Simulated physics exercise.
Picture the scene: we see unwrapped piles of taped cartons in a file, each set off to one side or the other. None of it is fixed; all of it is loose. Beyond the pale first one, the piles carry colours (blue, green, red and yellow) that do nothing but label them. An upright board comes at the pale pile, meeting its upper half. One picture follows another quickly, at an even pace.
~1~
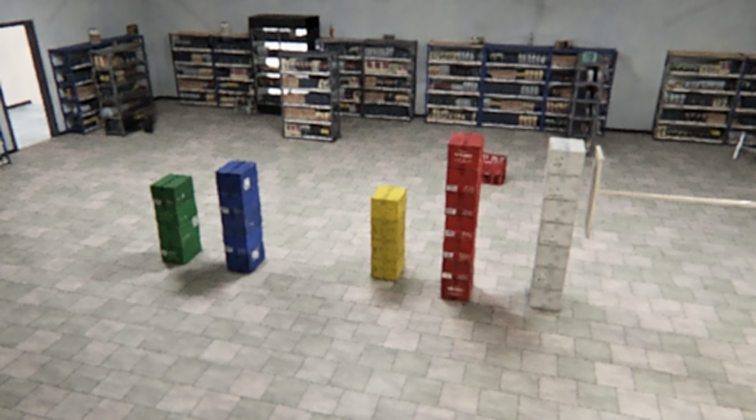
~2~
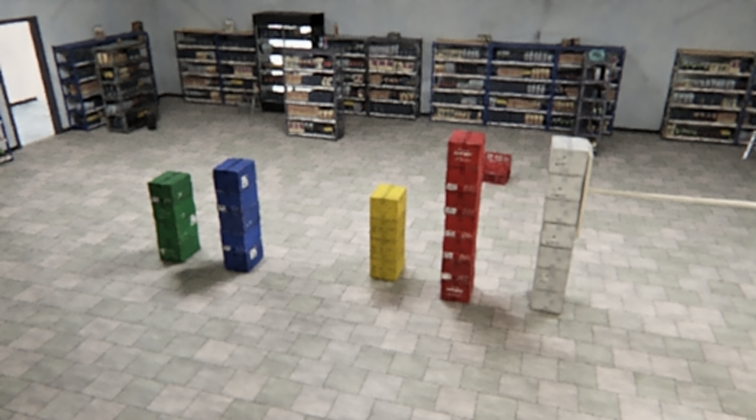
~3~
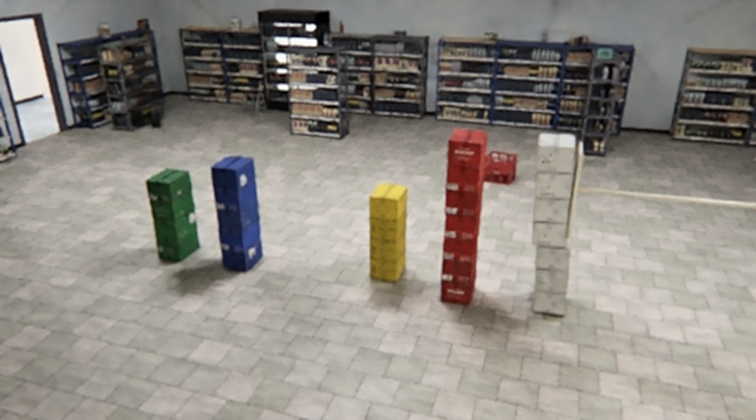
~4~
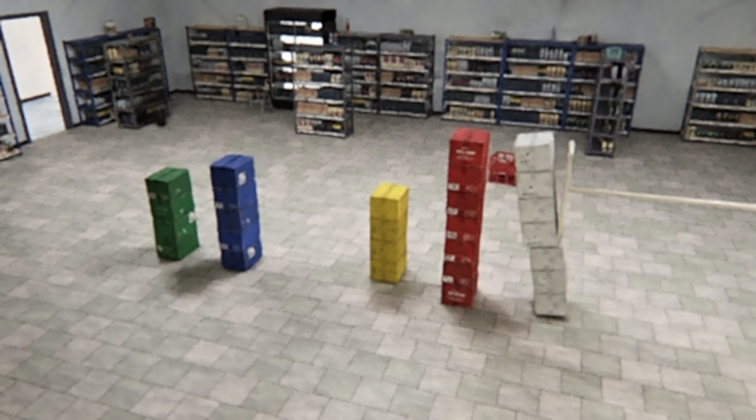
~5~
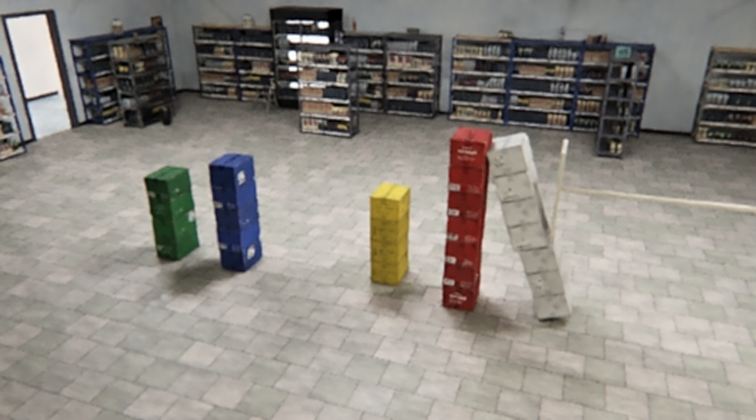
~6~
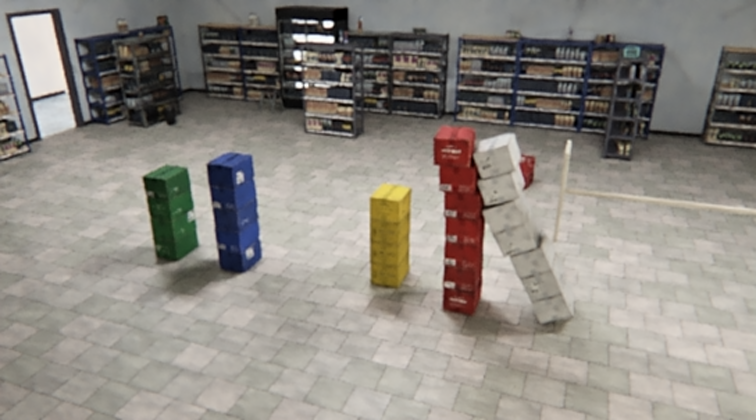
In a storeroom, a pale board pushes the white stack left, leaning it against the red one.
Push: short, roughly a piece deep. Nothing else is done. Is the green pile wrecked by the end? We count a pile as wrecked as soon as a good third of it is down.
No.
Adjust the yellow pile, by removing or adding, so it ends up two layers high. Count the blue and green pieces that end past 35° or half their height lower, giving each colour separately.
That comes to blue 0, then green 0.
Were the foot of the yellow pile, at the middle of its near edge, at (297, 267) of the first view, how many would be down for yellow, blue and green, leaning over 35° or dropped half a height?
By colour: Yellow 3, blue 0, green 0.
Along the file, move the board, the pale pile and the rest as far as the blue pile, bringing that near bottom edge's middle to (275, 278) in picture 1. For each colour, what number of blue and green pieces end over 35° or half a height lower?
Tally - blue: 0; green: 0.
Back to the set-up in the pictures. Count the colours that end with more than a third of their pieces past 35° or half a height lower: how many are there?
2.
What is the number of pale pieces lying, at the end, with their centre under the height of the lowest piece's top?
Count: 4.
Just after the last frame, 7 of the pale pile down; none of the 4 green cartons down (1 of 20 in all colours); top green carton unmoved; top red carton tilted clearly, half its height lower.
A moment on, 7 of the pale pile down; none of the 4 green cartons down (11 of 20 in all colours); top green carton unmoved; top red carton on its side.
When it is over, 7 of the pale pile down; none of the 4 green cartons down (11 of 20 in all colours); top green carton unmoved; top red carton on its side. In pixels of the last frame, middles, top green carton near (167, 182), top red carton near (268, 247).
